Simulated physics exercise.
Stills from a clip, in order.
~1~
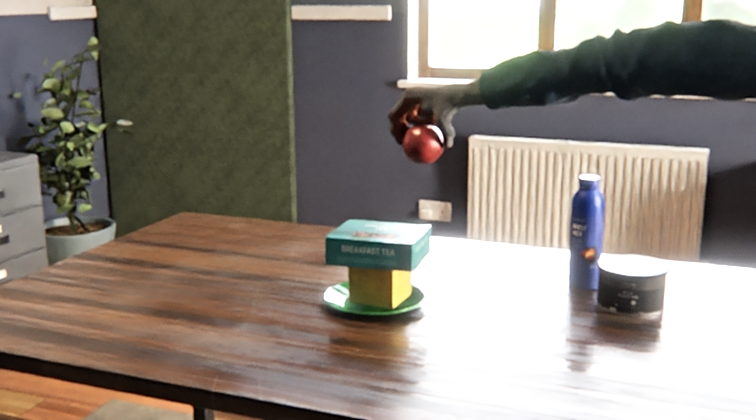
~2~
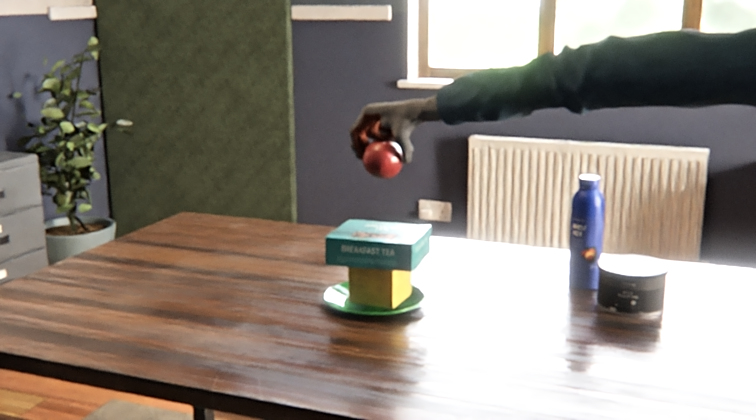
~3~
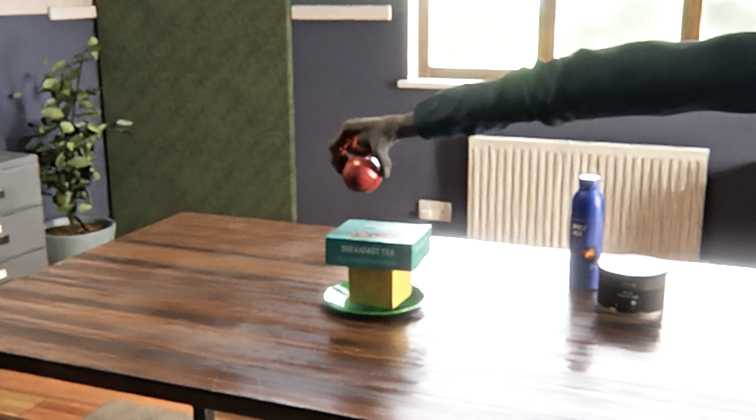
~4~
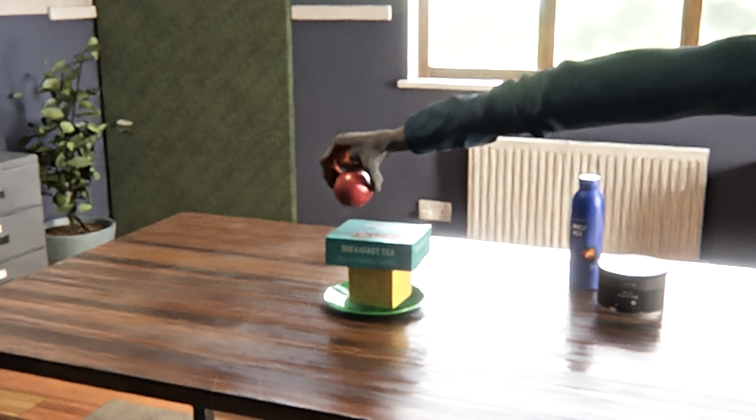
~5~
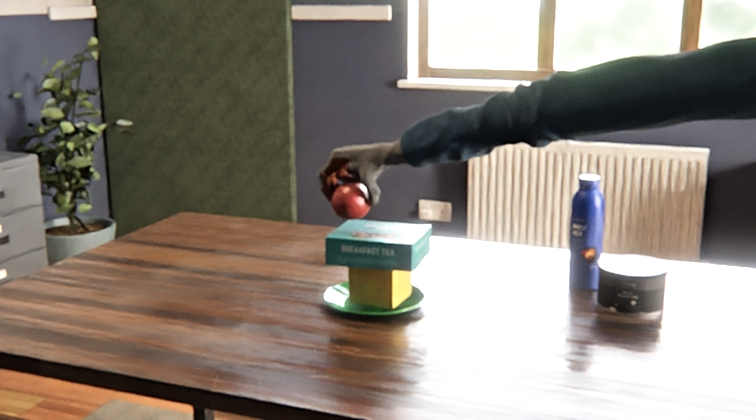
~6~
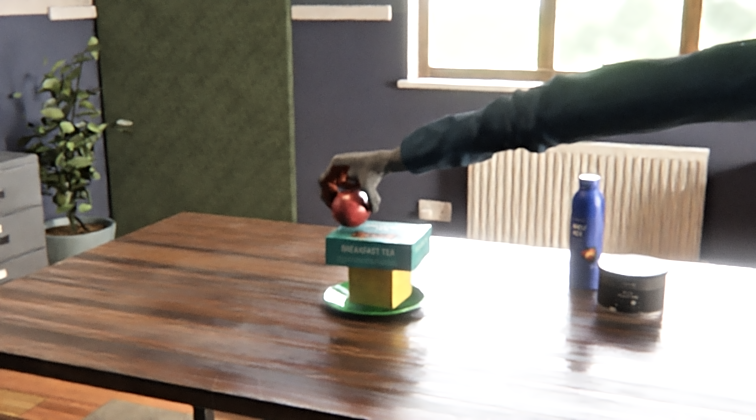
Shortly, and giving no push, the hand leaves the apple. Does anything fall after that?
Turns out it stands firm.
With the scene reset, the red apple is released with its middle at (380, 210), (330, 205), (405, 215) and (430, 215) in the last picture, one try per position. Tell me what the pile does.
Going through the four cases in order, the pile stands firm, then tumbles down, then stands firm, and finally tumbles down.
Then, 0.40 s after the last picture, nothing has stirred.
Then, 0.90 s after the last picture, red apple resting near (351, 210).
At rest, all 6 in place. Seen from the same camera at the end, red apple near (351, 210). The pile stays up.
